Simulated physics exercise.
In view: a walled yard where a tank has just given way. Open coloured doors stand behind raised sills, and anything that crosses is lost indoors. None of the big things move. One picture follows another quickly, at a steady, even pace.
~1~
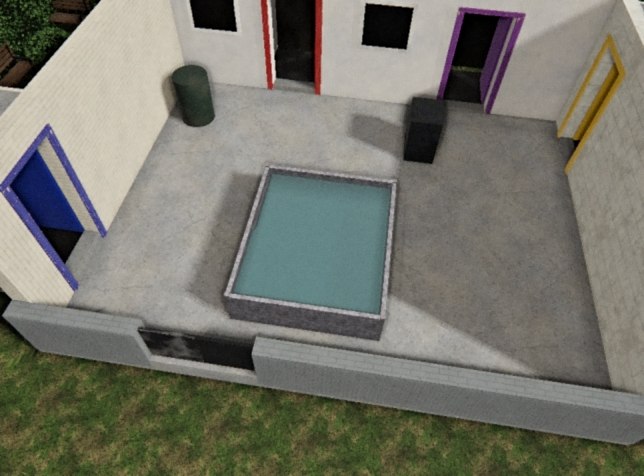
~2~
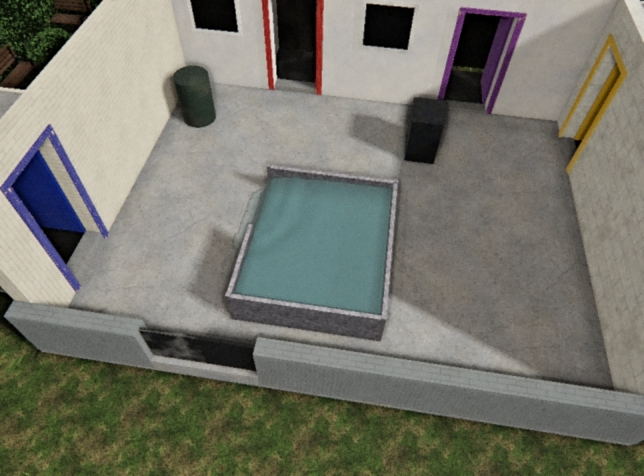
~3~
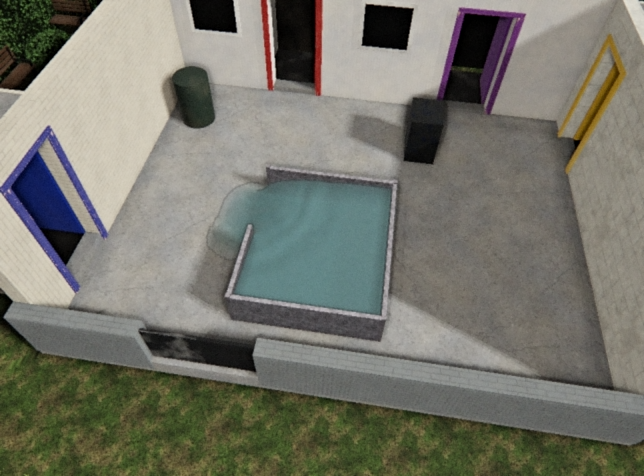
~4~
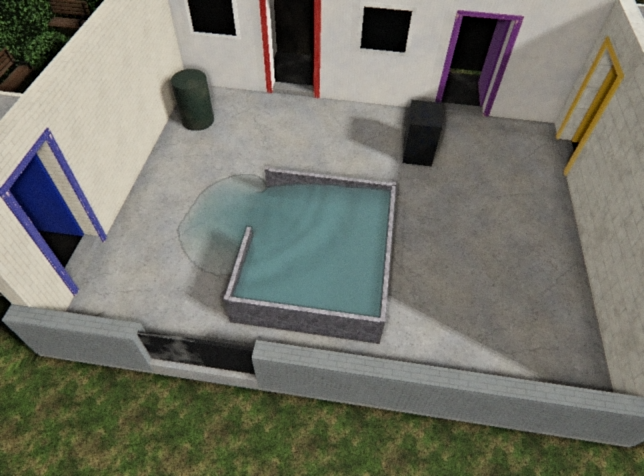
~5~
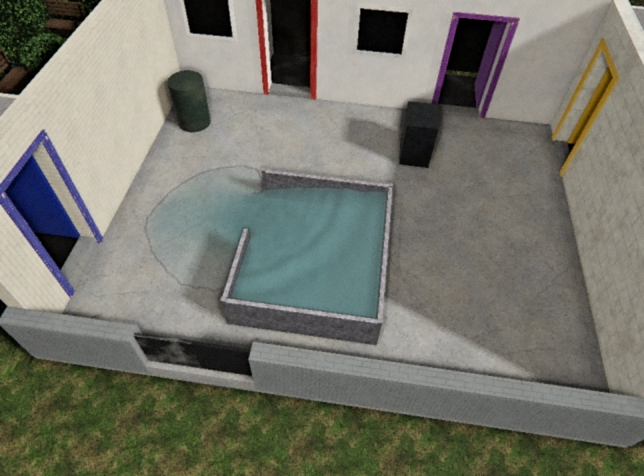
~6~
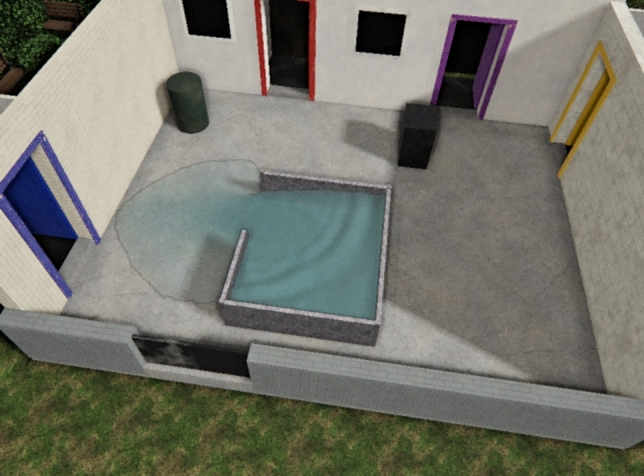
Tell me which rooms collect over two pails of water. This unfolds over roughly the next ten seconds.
One by one: The purple door respects the limit for sure; the yellow door breaks the limit for sure; the blue door respects the limit for sure; the red door respects the limit for sure.
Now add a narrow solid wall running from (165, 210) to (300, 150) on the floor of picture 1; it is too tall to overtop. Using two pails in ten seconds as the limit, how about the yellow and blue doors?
Yellow falls short; blue exceeds the limit.
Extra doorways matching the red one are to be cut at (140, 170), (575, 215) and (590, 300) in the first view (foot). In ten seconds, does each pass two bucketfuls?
Log: Door one is above the limit; door two is below the limit; door three is below the limit.
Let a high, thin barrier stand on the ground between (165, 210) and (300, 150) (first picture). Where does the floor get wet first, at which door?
I say the door marked blue.
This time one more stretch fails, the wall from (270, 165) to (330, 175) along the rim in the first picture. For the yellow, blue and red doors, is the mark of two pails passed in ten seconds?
I reckon the yellow door gets too much, the blue door keeps within bounds too, and the red door gets too much.
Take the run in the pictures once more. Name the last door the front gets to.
I'd go with the door marked yellow.
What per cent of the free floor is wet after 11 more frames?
I'd put it at roughly 25 per cent.
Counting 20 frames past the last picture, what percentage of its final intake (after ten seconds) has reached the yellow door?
Roughly 0 percent.
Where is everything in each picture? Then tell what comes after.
The water tank at (319, 236) is whole and still, in the first picture.
Water pours out at (264, 212) and has run to a hidden place, in the second picture.
The front is at (213, 243), out from the gap at (264, 215), in the third picture.
Water pours out at (262, 217) and has run to (183, 232), in the fourth picture.
Water pours out at (259, 219) and has run to (152, 221), in the fifth picture.
The front is at (123, 219), out from the gap at (258, 220), in the sixth picture.
A moment on, water covers 20 % of the floor; the purple door not reached, the yellow door not reached, the blue door wet at the sill, nothing in, the red door not reached.
Next, water covers 25 % of the floor; the purple door not reached, the yellow door not reached, the blue door under two buckets in, the red door not reached.
Then, water covers 35 % of the floor; the purple door not reached, the yellow door not reached, the blue door under two buckets in, the red door wet at the sill, nothing in.
Later, water covers 65 % of the floor; the purple door wet at the sill, nothing in, the yellow door not reached, the blue door under two buckets in, the red door wet at the sill, nothing in.
In the end, water covers 95 % of the floor; the purple door under two buckets in, the yellow door over two buckets in, the blue door under two buckets in, the red door wet at the sill, nothing in.
